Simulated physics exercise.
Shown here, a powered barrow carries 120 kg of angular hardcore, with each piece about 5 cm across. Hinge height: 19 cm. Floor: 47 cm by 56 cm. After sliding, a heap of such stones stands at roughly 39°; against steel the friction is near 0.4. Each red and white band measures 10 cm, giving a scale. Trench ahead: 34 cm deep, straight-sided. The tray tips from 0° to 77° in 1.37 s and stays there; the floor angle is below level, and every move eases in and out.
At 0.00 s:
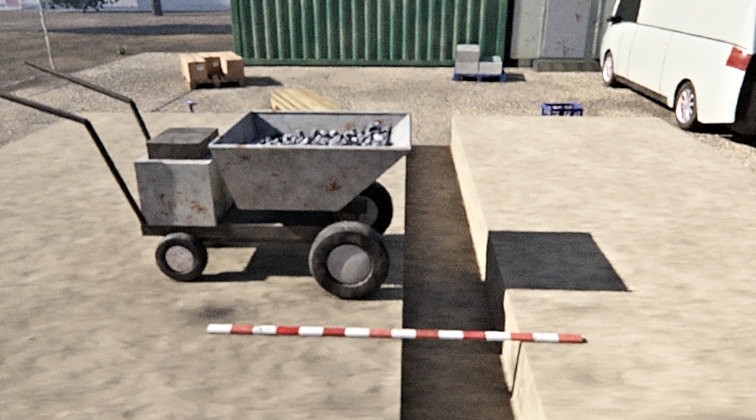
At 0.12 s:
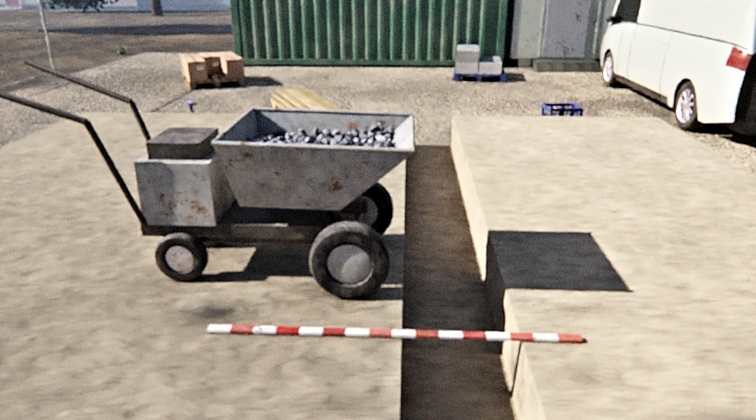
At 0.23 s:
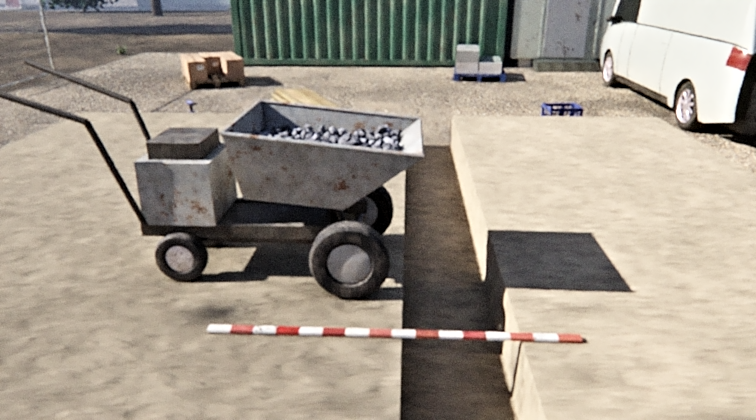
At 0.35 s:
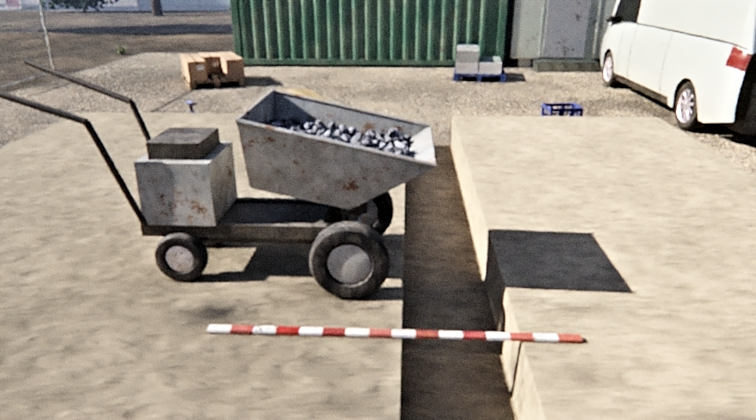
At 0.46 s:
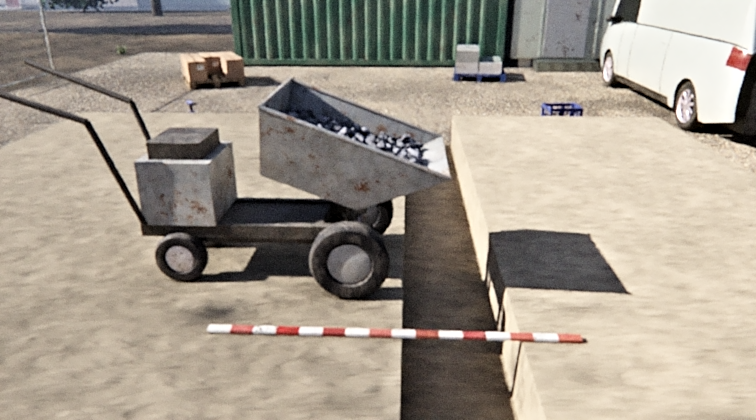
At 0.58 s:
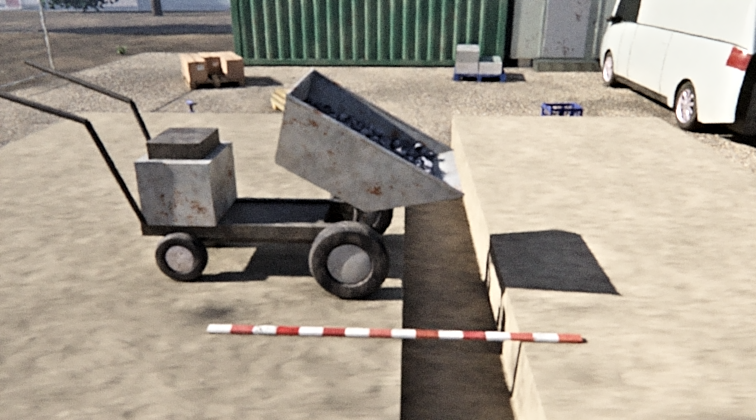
The grey metal tray of a powered barrow, loaded with angular stones, starts out level beside a straight-sided trench. Its left end rises, slowly at first and then further, while its lip swings right and down over the trench. The stones shift toward the lip as the tray reaches a steep slant, the wheels staying still.
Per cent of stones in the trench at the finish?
About 71 %.
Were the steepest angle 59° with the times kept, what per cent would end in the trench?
About 40 per cent would end up in the trench.
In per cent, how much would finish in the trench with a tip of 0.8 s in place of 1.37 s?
Roughly 60% would finish there.
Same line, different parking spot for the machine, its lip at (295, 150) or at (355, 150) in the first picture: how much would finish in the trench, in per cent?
The first gives about 50 percent and the second about 100 percent.
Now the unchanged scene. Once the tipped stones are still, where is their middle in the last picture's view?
The middle should be near (483, 305).
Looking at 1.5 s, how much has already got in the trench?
Some 25 per cent of the load by that point.
After 1.0 s the floor is at 65°; 100 % in the tray; the foremost stones are at (476, 236).
After 1.5 s the floor is at 77°; 57 % in the tray, 27 % in the trench, 15 % past the trench; the foremost stones are at (554, 273).
After 1.8 s the floor is at 77°; 22 % in the tray, 50 % in the trench, 28 % past the trench; the foremost stones are at (604, 261).
After 3.8 s the floor is at 77°; 0 % in the tray, 71 % in the trench, 28 % past the trench; the foremost stones are at (610, 256).
